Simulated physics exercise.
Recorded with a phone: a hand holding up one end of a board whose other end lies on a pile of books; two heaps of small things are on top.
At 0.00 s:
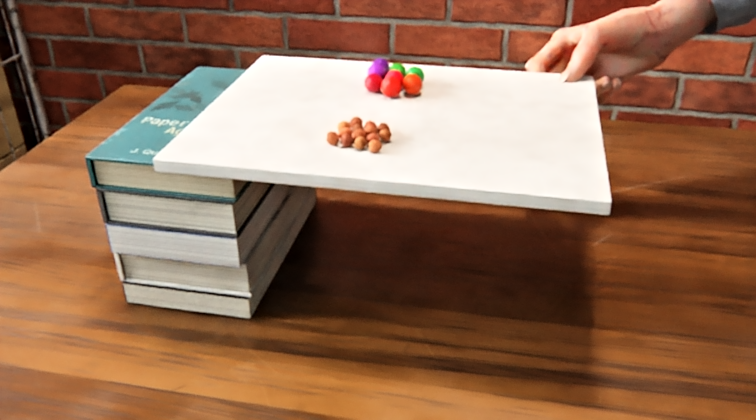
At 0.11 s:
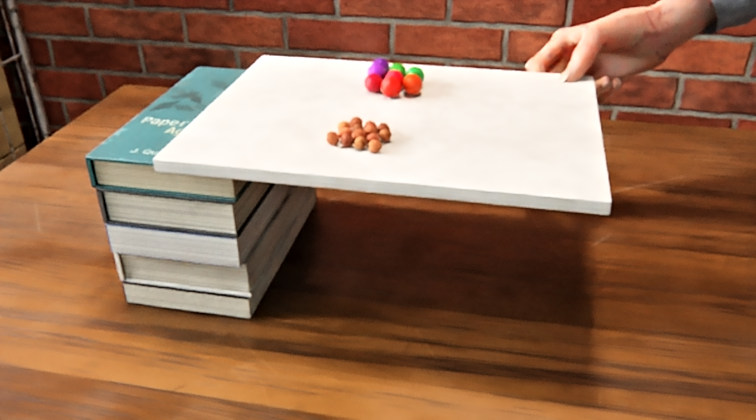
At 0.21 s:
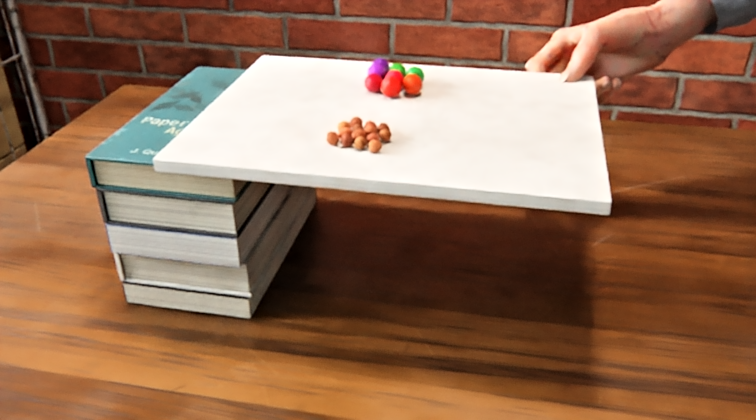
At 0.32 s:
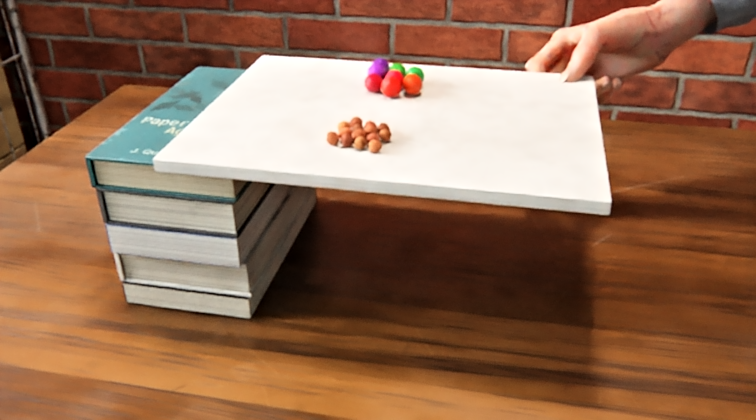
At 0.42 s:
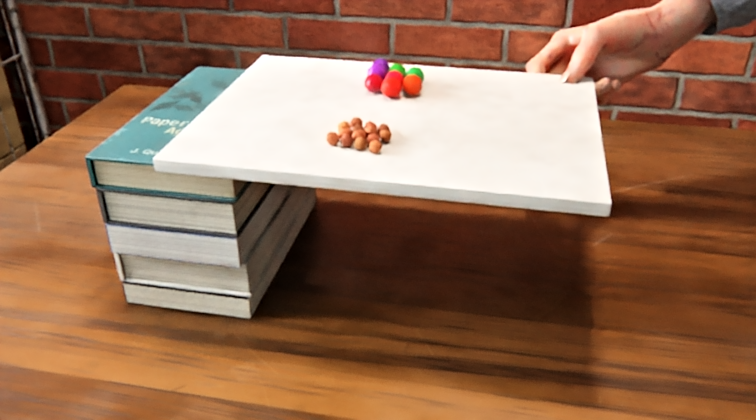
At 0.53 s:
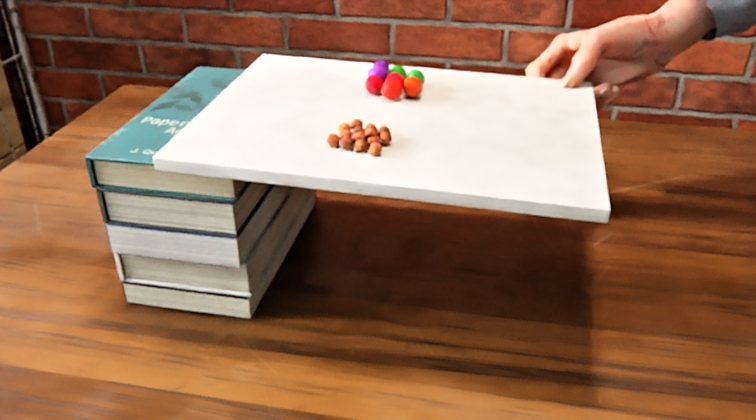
A hand held up the right end of a white board resting on stacked books, with small brown balls and colorful ones on top, then lowered that end very slightly while both groups stayed put.
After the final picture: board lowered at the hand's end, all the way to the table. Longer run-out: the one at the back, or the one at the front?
The one at the back.
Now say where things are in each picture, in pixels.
Held end of the board (595, 200), level; book pile (215, 125), tall, over half the board's length; near batch (359, 136), a few clay pellets; far batch (394, 80), a few glass marbles, in the first frame.
Held end of the board (595, 200), level; far batch (394, 80), in the second frame.
Held end of the board (595, 200), level; near batch (359, 136), in the third frame.
Held end of the board (595, 200), level; far batch (394, 80), in the fourth frame.
Held end of the board (595, 202), level; near batch (359, 137), in the fifth frame.
Held end of the board (594, 208), down by 1°; book pile (215, 125); near batch (360, 139), not moving; far batch (395, 82), not moving, in the sixth frame.
By 1.22 s, board sloping at 18°; near batch every one still on the board; far batch the larger part still on the board.
By 1.82 s, board sloping at 32°; near batch mostly less than half a board's length out; far batch mostly up to a board's length out.
By 2.33 s, board resting at 33°; near batch mostly less than half a board's length out; far batch mostly more than two board lengths out, roughly half gone off the table.
When it is over (3.8 s), board resting at 33°; near batch mostly less than half a board's length out; far batch mostly more than two board lengths out, the larger part gone off the table; the far batch has gone farther.
